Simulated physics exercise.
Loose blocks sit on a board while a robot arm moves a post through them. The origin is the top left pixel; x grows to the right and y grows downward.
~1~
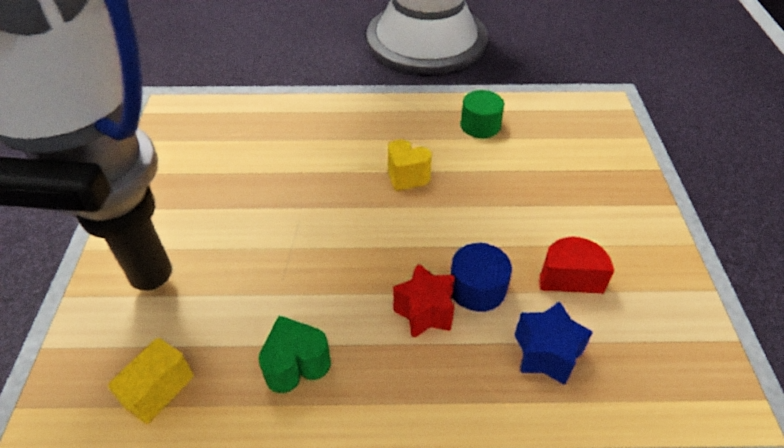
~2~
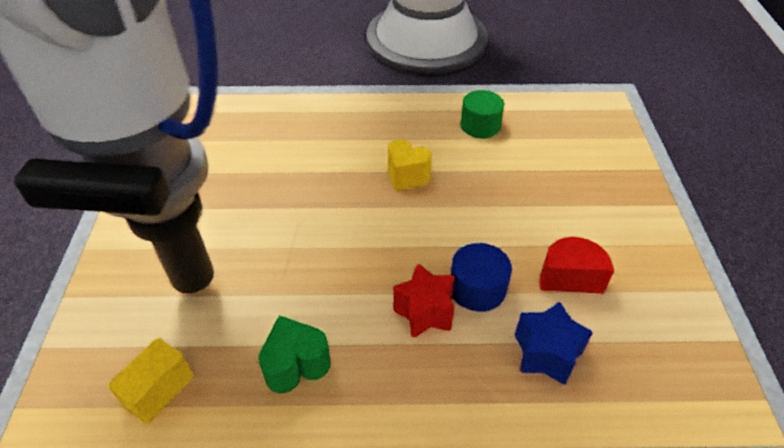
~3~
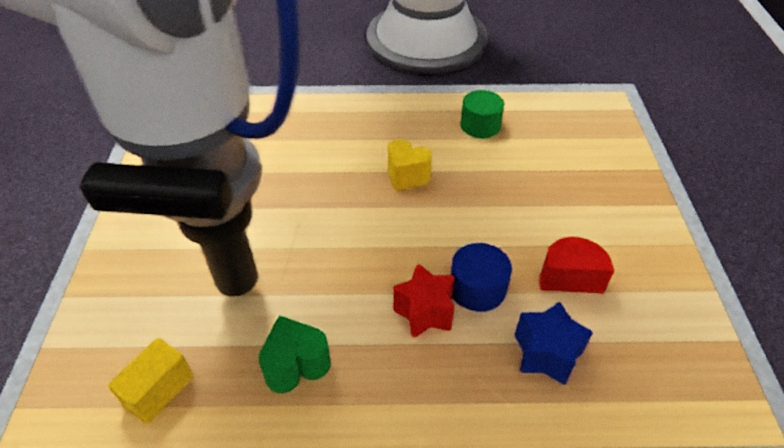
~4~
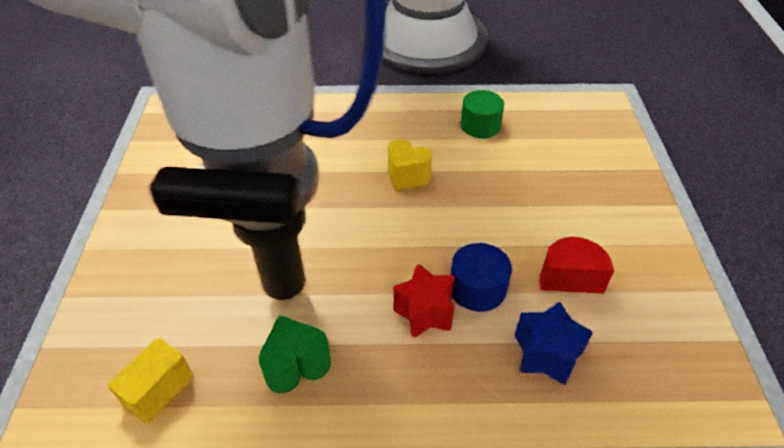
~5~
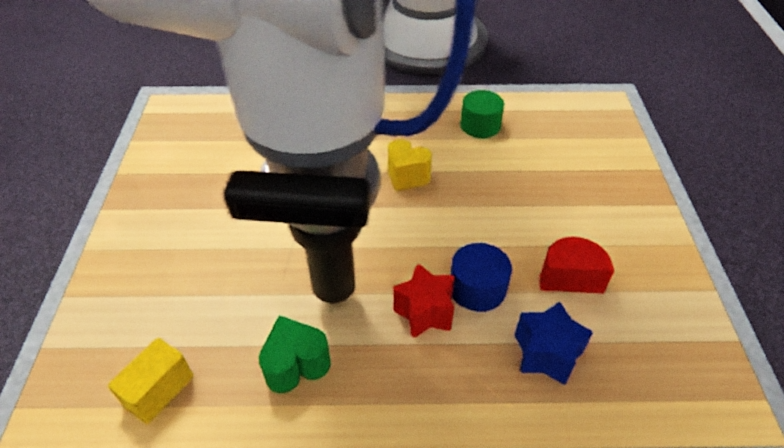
A robot arm moves its black post rightward across a wooden board among still, colourful blocks.
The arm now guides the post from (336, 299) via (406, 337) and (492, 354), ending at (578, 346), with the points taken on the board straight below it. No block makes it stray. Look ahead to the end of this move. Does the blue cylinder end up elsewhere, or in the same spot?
Here's my answer: The blue cylinder gets displaced.
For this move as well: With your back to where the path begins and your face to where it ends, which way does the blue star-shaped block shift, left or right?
To the path's left.
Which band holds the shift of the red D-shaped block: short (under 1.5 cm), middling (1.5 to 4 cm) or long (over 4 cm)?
Shift of under 1.5 cm.
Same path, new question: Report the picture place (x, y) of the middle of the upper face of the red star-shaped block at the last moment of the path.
Pixel (466, 294).
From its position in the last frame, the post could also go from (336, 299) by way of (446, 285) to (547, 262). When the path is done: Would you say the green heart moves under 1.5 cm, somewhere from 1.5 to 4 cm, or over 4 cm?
Once the path ends, it will sit under 1.5 cm from where it is now.
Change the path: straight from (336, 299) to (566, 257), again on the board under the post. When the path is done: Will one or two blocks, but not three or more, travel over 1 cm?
I believe not.
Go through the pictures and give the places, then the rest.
In the first frame, post tip (151, 274); block tops, green heart (291, 344); red star-shaped block (427, 289); blue cylinder (482, 265); blue star-shaped block (556, 331); red D-shaped block (579, 254).
In the second frame, post (193, 276); blocks unchanged.
In the third frame, post (237, 279); blocks unchanged.
In the fourth frame, post (284, 283); blocks unchanged.
In the fifth frame, post (334, 286); green heart (291, 344); red star-shaped block (427, 289); blue cylinder (482, 265); blue star-shaped block (556, 331); red D-shaped block (579, 254).
What follows on the original path. One third of the way, post (408, 325); red star-shaped block (440, 289), turned 15° anticlockwise; blue cylinder (489, 261).
Two thirds of the way, post (496, 342); red star-shaped block (466, 294), turned 75° anticlockwise; blue cylinder (493, 254).
At the end, post (584, 334); green heart in place; red star-shaped block (466, 294), turned 75° anticlockwise; blue cylinder (493, 254); blue star-shaped block (638, 324); red D-shaped block in place.
